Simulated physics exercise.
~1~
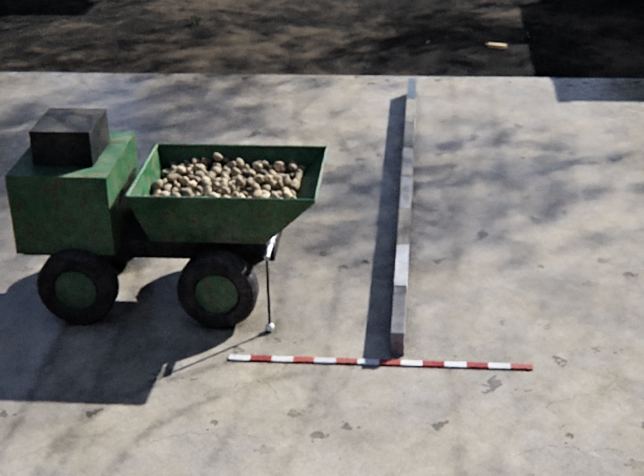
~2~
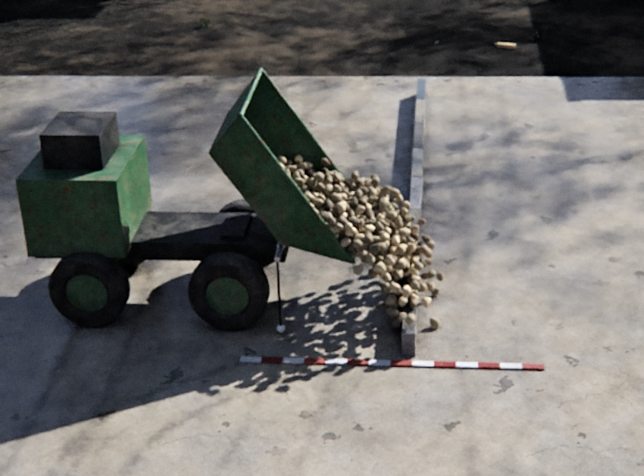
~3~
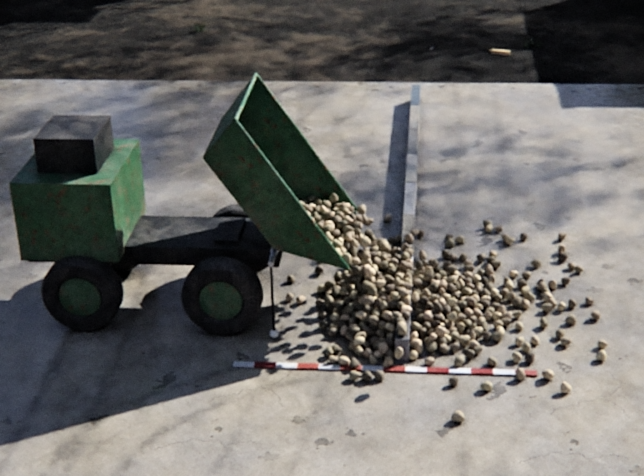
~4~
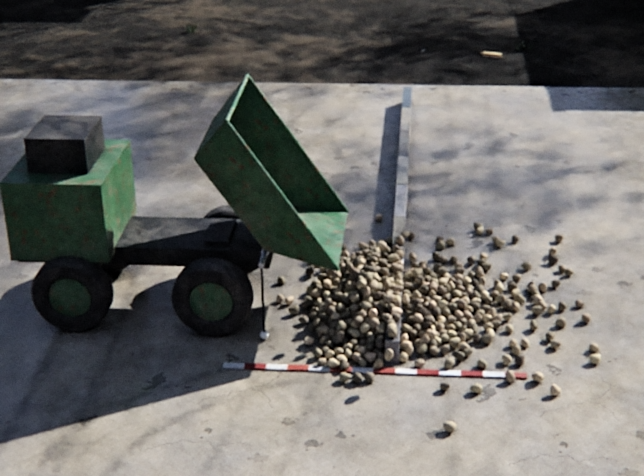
The video shows a green dumper tipping its body and pouring round stones onto a pale floor beside a low kerb, many spilling over it to the right. The body ends empty and still raised, with the stones resting in a heap across the kerb and scattered beyond.
